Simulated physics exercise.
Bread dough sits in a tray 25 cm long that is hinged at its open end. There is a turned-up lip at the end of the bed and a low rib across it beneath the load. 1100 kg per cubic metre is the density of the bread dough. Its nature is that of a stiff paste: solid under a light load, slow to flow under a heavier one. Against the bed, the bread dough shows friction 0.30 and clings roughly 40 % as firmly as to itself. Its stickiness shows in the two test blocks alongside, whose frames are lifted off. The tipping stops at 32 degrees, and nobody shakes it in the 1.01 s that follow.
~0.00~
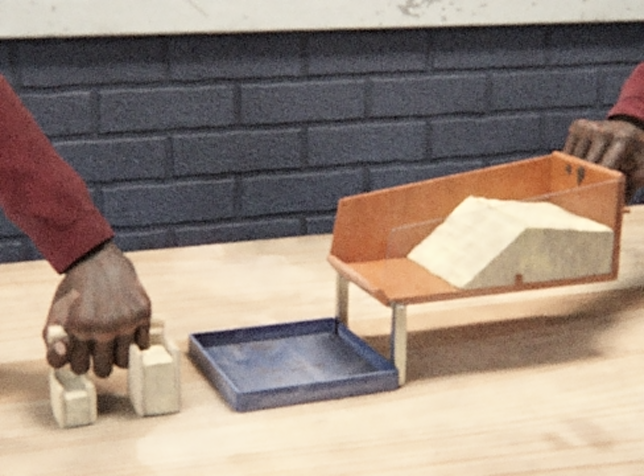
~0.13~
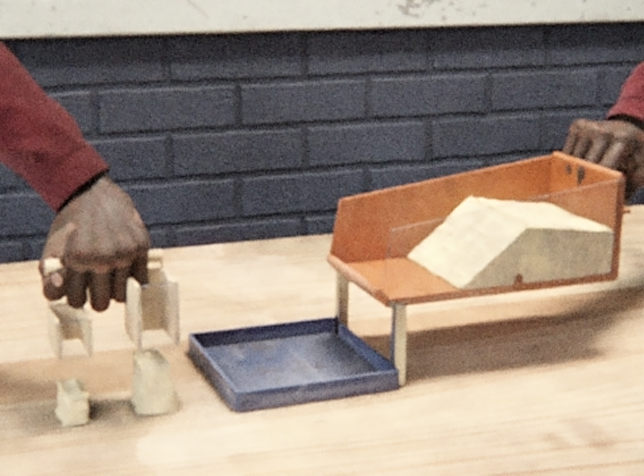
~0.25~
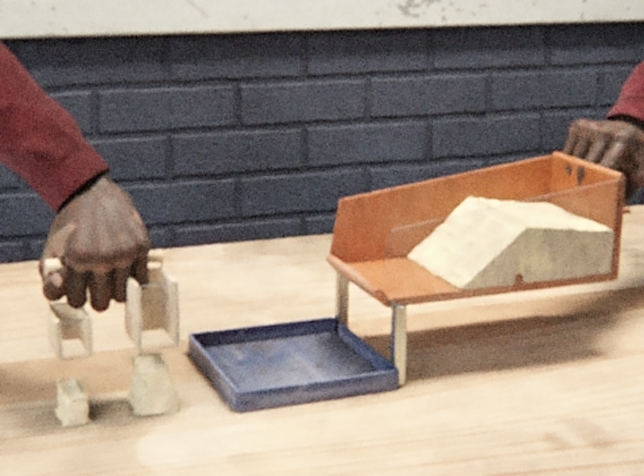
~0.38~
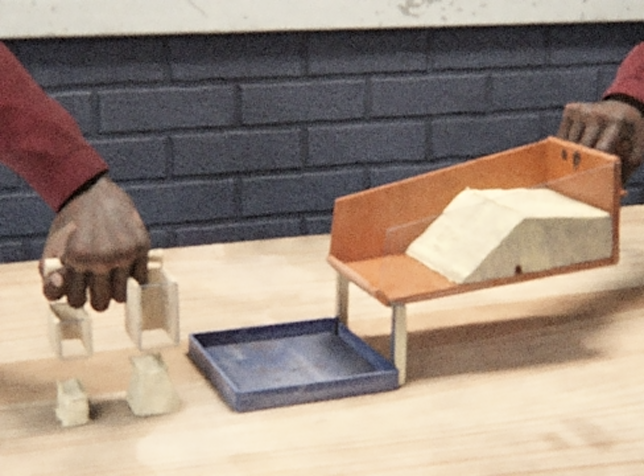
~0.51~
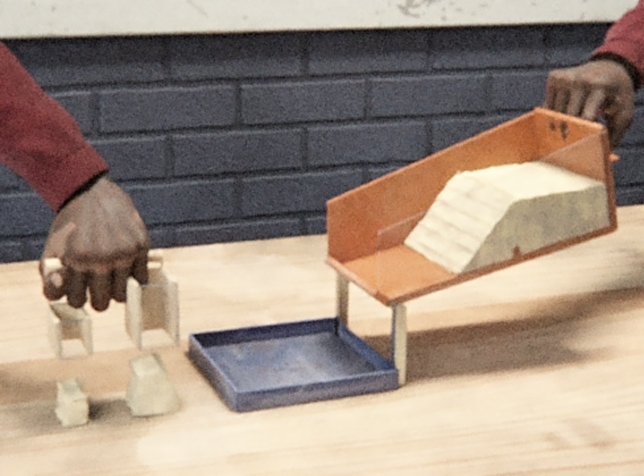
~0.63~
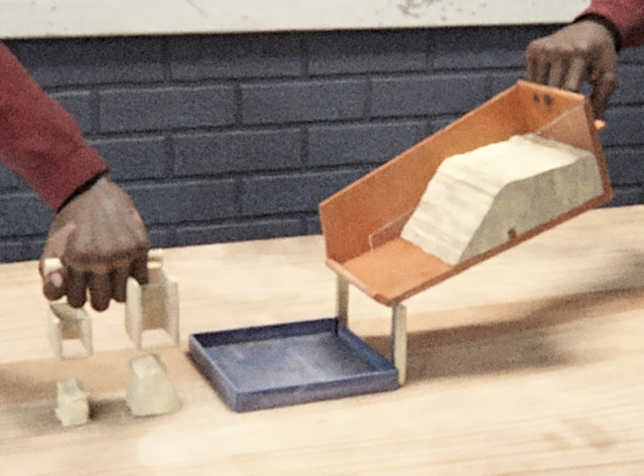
The video shows a left hand lifting two small molds off pale blocks, the larger block slumping slightly, then a right hand raising the far end of an orange tray, tilting it toward a blue pan with its pale mass inside.
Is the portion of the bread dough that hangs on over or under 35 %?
Prediction: Past the 35 % mark.
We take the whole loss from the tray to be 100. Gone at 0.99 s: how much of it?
0 per cent.
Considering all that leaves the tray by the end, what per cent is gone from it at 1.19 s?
The share is about 40 %.
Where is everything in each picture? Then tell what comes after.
In the first picture, top of the high end at (619, 179), tilt 0 degrees; foremost bit of the bread dough at (464, 285); block heights 2.9 cm, 5.2 cm (left to right).
In the second picture, top of the high end at (619, 179), tilt 0 degrees; foremost bit of the bread dough at (464, 285); block heights 2.9 cm, 4.7 cm (left to right).
In the third picture, top of the high end at (619, 179), tilt 0 degrees; foremost bit of the bread dough at (464, 285); block heights 2.9 cm, 4.6 cm (left to right).
In the fourth picture, top of the high end at (614, 163), tilt 4 degrees; foremost bit of the bread dough at (463, 280); block heights 2.9 cm, 4.5 cm (left to right).
In the fifth picture, top of the high end at (600, 132), tilt 12 degrees; foremost bit of the bread dough at (461, 270); block heights 2.9 cm, 4.5 cm (left to right).
In the sixth picture, top of the high end at (583, 103), tilt 20 degrees; foremost bit of the bread dough at (456, 261); block heights 2.9 cm, 4.5 cm (left to right).
After 0.80 s, the tilt is 30 degrees and 100 % is on the bed.
After 0.99 s, the tilt is 32 degrees and 100 % is on the bed.
After 1.19 s, the tilt is 32 degrees and 75 % is on the bed.
After 1.38 s, the tilt is 32 degrees and 51 % is on the bed.
After 1.89 s, the tilt is 32 degrees and 43 % is on the bed.
